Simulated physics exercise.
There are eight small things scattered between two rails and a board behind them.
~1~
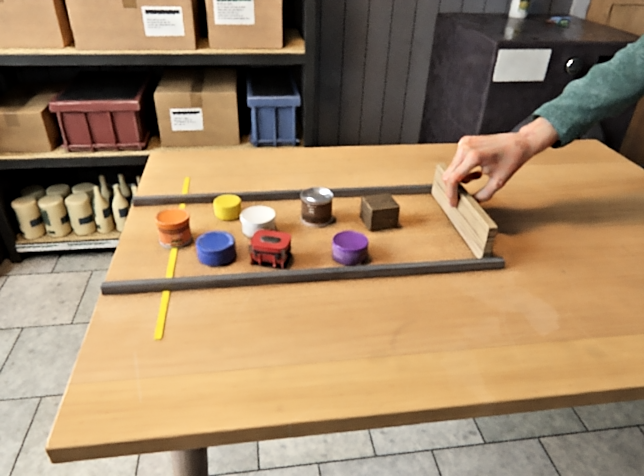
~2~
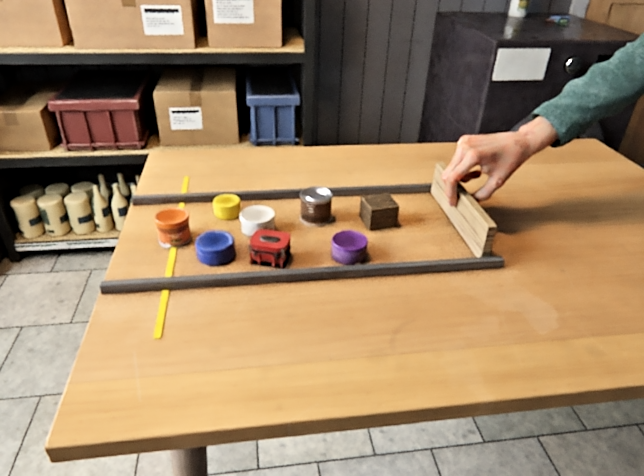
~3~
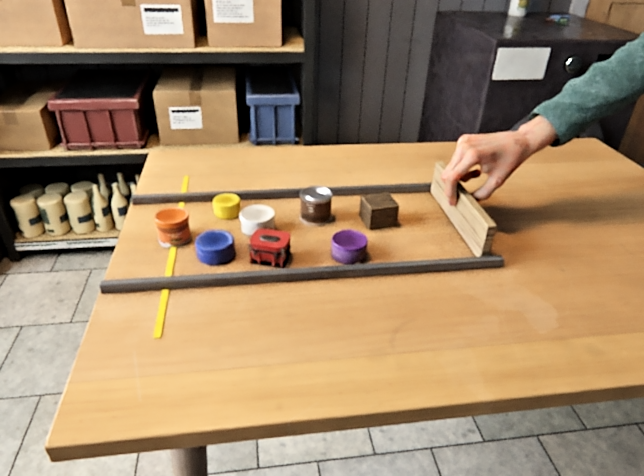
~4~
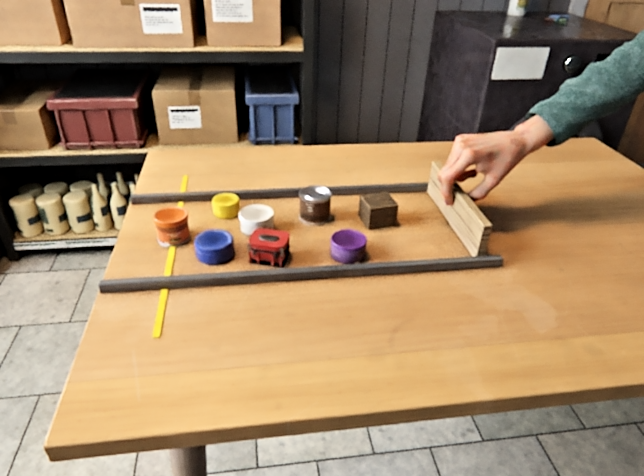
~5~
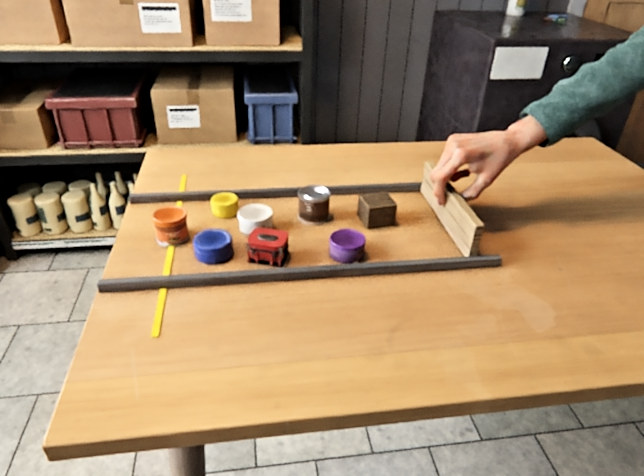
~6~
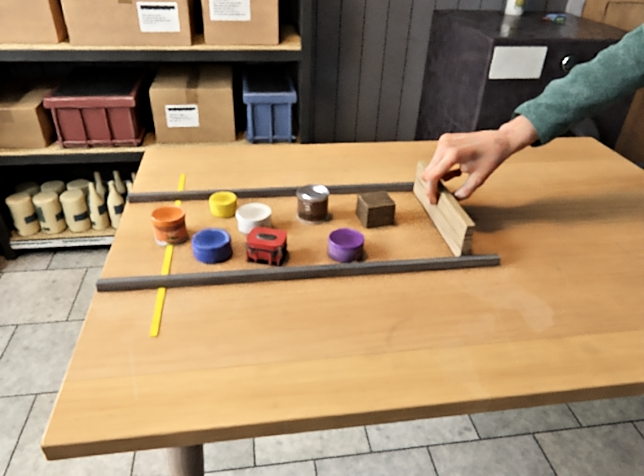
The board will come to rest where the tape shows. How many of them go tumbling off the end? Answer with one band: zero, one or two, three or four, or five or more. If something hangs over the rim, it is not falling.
One or two.
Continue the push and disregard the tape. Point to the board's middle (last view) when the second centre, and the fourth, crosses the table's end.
First about (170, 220), next about (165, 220).
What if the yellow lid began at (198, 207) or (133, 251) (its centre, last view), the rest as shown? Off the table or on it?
In that order, it stays on; falls.
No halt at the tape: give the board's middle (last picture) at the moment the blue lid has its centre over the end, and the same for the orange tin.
Around (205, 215) first and around (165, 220) second.
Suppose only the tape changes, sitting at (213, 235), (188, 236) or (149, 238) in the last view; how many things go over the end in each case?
Down on the floor: 0, 1 and 4.
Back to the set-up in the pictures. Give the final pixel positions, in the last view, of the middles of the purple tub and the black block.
Purple tub at (146, 260), black block at (155, 217).
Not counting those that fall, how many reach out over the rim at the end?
3, I think.
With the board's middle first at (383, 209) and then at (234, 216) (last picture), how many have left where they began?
At the first point the count is 1, at the second it's 8.
Early on, none off yet; orange tin at rest near (170, 225); blue lid at rest near (212, 245); yellow lid at rest near (224, 205).
A while later, none off yet; orange tin at rest near (168, 224); blue lid travelled about its own width near (171, 248); yellow lid travelled about its own width near (196, 200).
Finally, the number that fall off is one or two; lost, blue lid.
